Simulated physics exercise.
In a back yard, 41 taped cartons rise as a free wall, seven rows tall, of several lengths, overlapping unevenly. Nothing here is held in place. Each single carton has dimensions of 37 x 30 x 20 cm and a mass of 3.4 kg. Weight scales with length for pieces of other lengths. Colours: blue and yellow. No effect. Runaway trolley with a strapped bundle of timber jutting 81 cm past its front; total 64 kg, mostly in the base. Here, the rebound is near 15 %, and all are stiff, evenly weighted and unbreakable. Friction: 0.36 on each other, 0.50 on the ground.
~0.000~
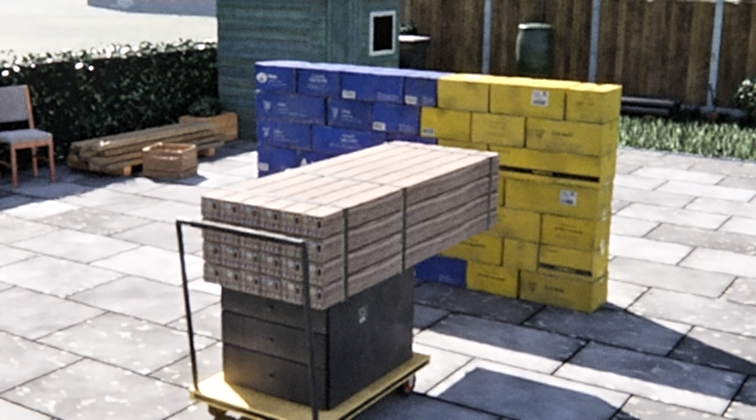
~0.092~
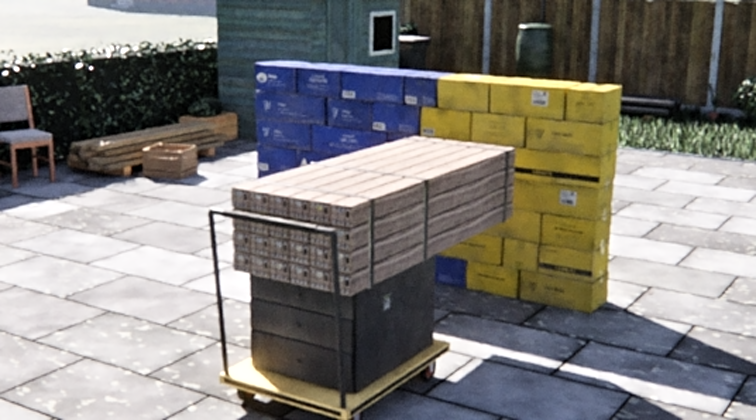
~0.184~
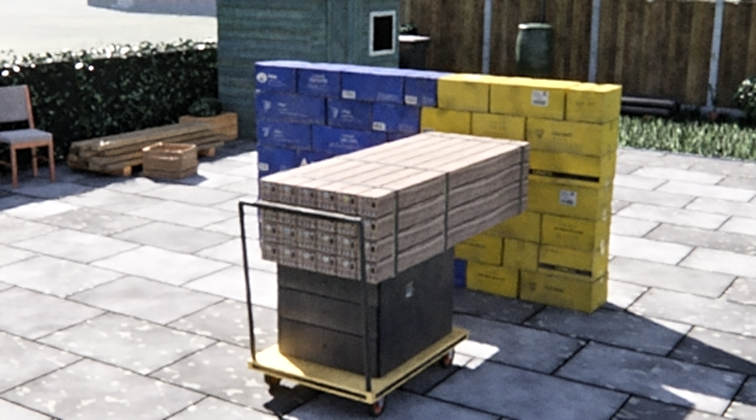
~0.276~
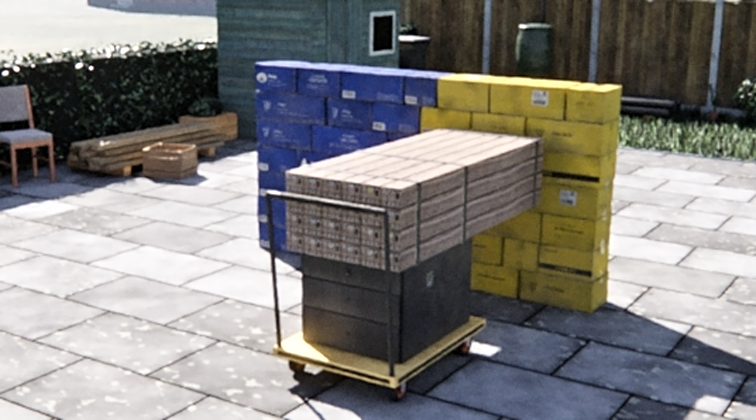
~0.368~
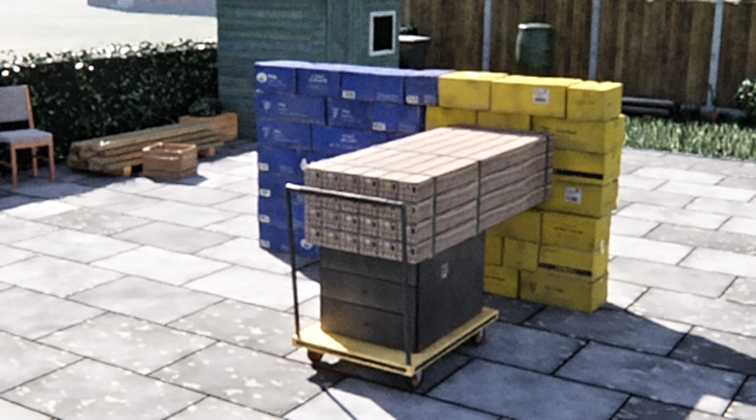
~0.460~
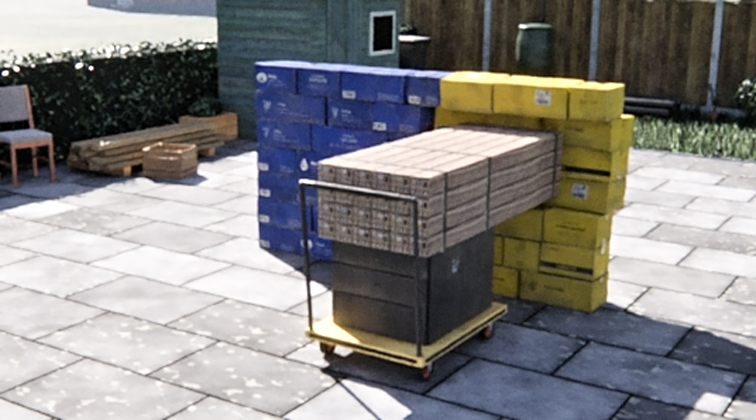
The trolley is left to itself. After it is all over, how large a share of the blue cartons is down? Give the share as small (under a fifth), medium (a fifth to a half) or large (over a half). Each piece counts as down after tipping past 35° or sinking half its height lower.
The share is small.
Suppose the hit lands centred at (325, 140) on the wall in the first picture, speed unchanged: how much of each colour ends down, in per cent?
Then blue ends 50 per cent down and yellow 0 per cent.
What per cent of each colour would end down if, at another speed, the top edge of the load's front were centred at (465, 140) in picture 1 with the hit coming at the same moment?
You'd end up with blue at 0 per cent down and yellow at 60 per cent.
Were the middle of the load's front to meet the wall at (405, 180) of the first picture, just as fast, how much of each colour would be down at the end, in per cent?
Blue 60%, yellow 60%.
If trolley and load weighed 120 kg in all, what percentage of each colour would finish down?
Result: Blue 0 and yellow 60 in a hundred.
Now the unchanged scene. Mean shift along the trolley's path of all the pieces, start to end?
On average the pieces move some 35 cm.
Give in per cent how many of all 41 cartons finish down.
I'd put it at roughly 30 per cent of them.
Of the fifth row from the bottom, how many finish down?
The number that finish down is 2.
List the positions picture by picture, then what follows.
In the first frame (pixels give the middle of a visible side), load (495, 177) 73 cm short of the wall; top blue carton (420, 92); top yellow carton (462, 95); none has stirred.
In the second frame, load (511, 171) 51 cm short of the wall; top blue carton (420, 92).
In the third frame, load (526, 165) 30 cm short of the wall; top blue carton (420, 92).
In the fourth frame, load (540, 159) 9 cm short of the wall; top blue carton (420, 92).
In the fifth frame, load (551, 154) 8 cm into the wall's line; top blue carton (421, 90) 4° from how it stood; top yellow carton (463, 93) 19 mm from its place; movement in 9 of them.
In the sixth frame, load (559, 152) 20 cm into the wall's line; top blue carton (423, 91) 26 mm from its place; top yellow carton (465, 96) 5° from how it stood; movement in 12 of them.
After 0.58 s, load 34 cm past the wall's line, still rolling; none of the 24 blue cartons down (0 of 41 in all colours); top blue carton 6 cm from its place; top yellow carton 22° from how it stood.
After 0.78 s, load 54 cm past the wall's line, still rolling; none of the 24 blue cartons down (9 of 41 in all colours); top blue carton 6° from how it stood; top yellow carton 10 cm lower.
After 1.08 s, load 81 cm past the wall's line, still rolling; 1 of the 24 blue cartons down (12 of 41 in all colours); top blue carton 59° from how it stood, 9 cm lower; top yellow carton 10 cm lower.
After 1.58 s, load 90 cm past the wall's line, stopped; 1 of the 24 blue cartons down (13 of 41 in all colours); top blue carton on its side; top yellow carton 10 cm lower.
In the end (2.4 s), load 90 cm past the wall's line, stopped; 1 of the 24 blue cartons down (13 of 41 in all colours); top blue carton on its side; top yellow carton 10 cm lower. That is 4 per cent. From the last view, middles, top blue carton near (472, 233), top yellow carton near (517, 98).
